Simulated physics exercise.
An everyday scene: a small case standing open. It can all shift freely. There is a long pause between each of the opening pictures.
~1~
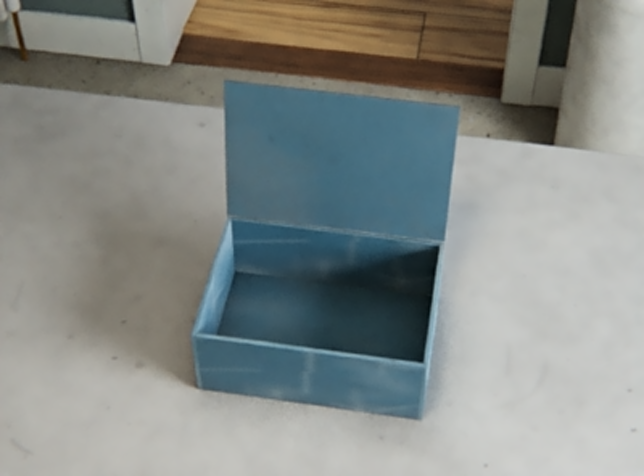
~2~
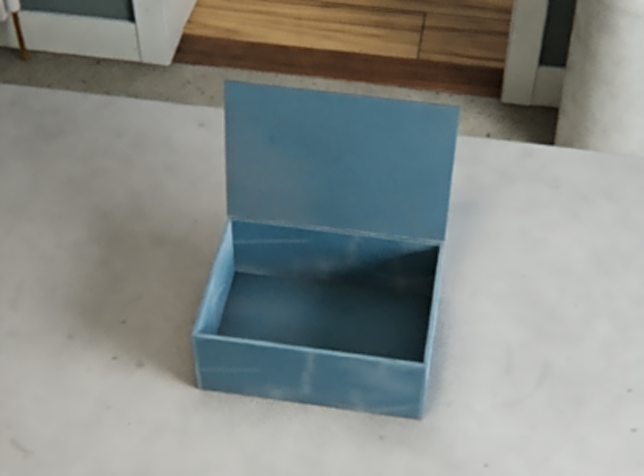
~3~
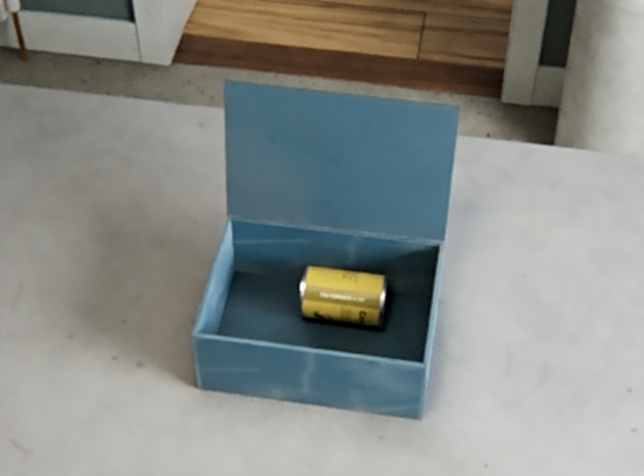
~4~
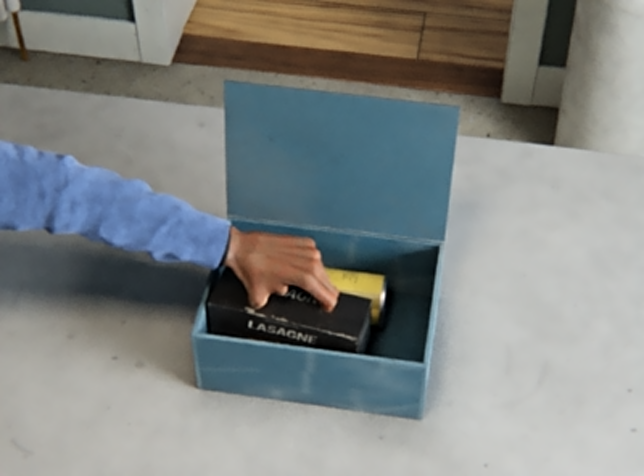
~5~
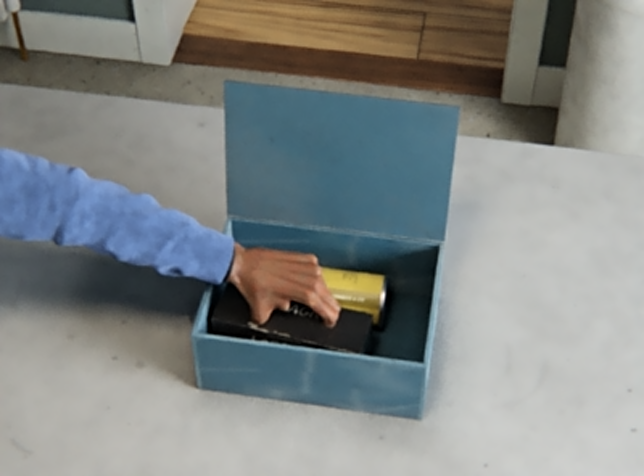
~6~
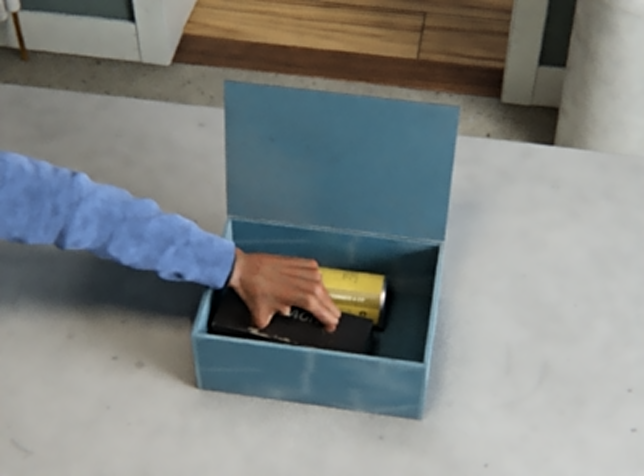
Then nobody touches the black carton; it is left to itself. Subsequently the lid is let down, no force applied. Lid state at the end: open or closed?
Sure enough, it gets closed.
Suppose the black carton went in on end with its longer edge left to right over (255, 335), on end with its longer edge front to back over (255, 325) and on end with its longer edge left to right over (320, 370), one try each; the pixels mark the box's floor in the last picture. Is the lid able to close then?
The lid stays up the first time, stays up the second time and stays up the third time.
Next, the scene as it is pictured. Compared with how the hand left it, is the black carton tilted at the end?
Once everything settles, it keeps its original angle.
Then, 1.10 s after the last picture, lid starting down.
Then, 1.60 s after the last picture, lid 57° above the rim.
Then, 1.90 s after the last picture, lid 36° above the rim.
Then, 2.30 s after the last picture, lid 4° above the rim.
At rest, lid shut; both in place. Seen from the same camera at the end, black carton near (293, 339).
